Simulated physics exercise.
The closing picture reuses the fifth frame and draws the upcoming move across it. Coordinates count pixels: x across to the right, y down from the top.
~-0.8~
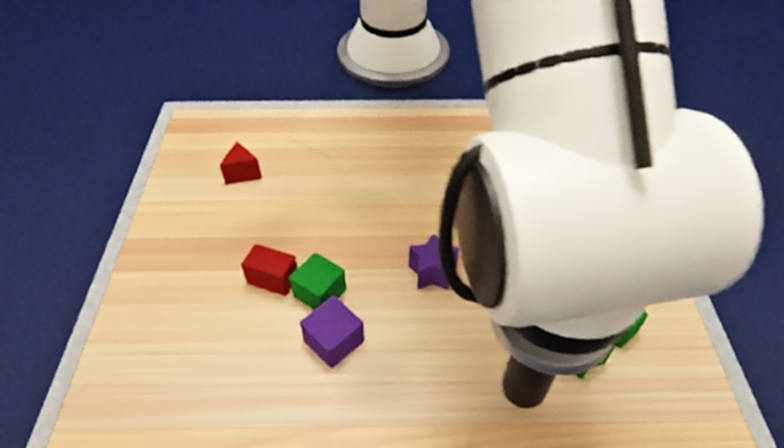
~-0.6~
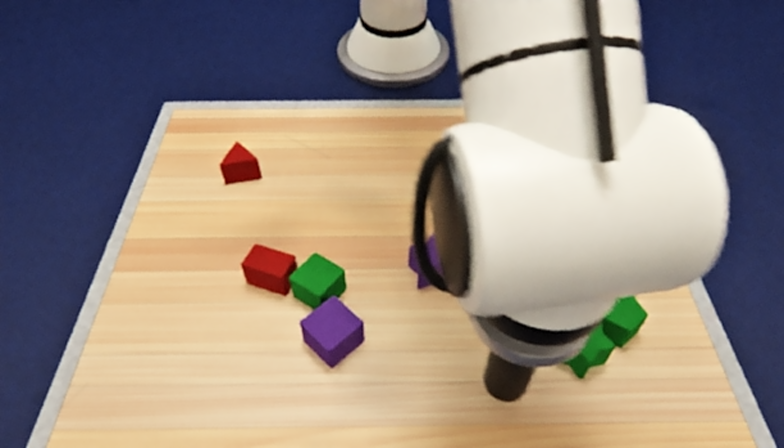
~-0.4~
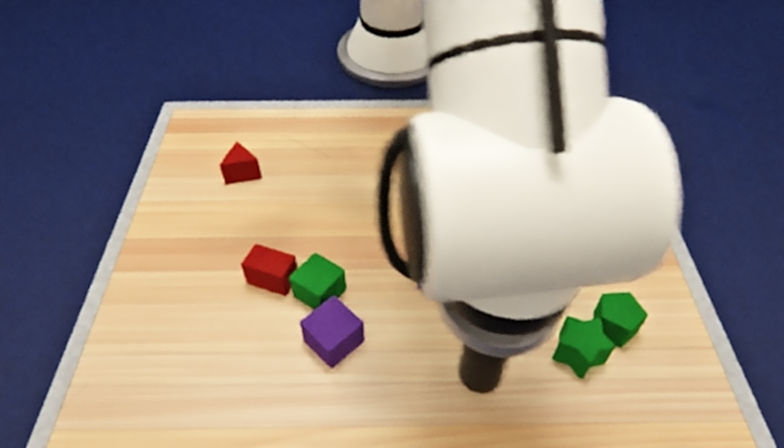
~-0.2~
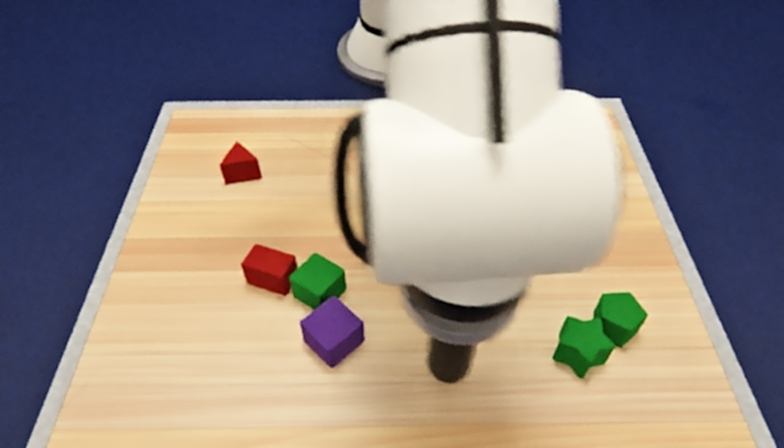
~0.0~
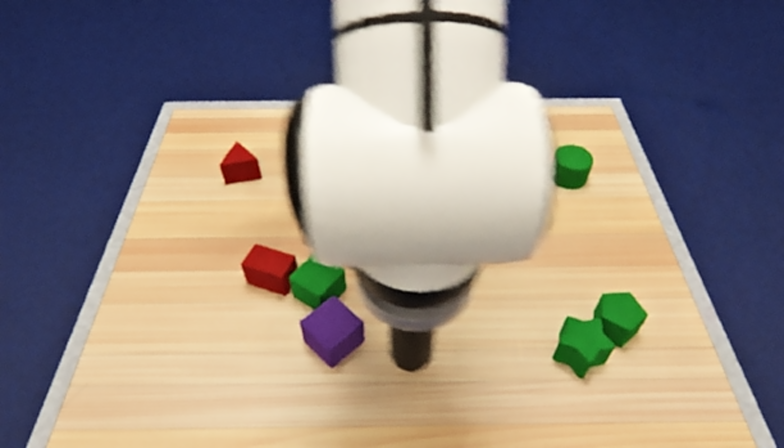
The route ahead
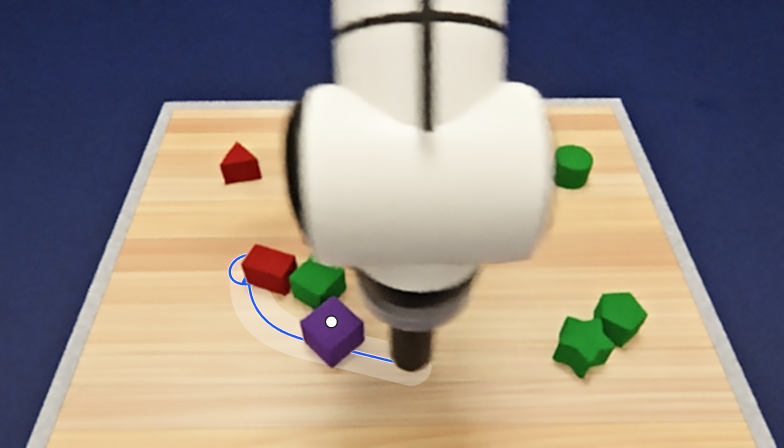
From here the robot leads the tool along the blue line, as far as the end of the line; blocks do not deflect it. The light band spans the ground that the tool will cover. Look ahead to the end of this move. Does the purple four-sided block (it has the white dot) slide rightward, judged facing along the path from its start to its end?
No.
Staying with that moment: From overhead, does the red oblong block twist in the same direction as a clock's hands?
In short: Yes.
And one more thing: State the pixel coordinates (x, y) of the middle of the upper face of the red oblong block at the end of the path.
I'd say the red oblong block ends with its top centre at (270, 232).
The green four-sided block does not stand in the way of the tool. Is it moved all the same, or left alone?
From what I can tell, it won't keep its place.
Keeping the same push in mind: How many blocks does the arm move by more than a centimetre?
Count: 3 or more.
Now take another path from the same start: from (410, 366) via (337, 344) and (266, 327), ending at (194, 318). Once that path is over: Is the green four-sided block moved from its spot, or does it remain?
That block is shifted.
Path on the board, from (410, 366) through (335, 347) and (269, 323) to (248, 269); the dot is on the purple four-sided block.
On the path given first. One third of the way, tool (333, 335); red oblong block (263, 254), turned 15° anticlockwise; green four-sided block (308, 266), turned 45° clockwise; purple four-sided block (294, 310).
Two thirds of the way, tool (264, 310); red oblong block (263, 254), turned 15° anticlockwise; green four-sided block (305, 264), turned 60° clockwise; purple four-sided block (228, 286).
At the end, tool (244, 256); red oblong block (270, 232), turned 35° clockwise; green four-sided block (305, 264), turned 60° clockwise; purple four-sided block (200, 265), turned 55° anticlockwise.
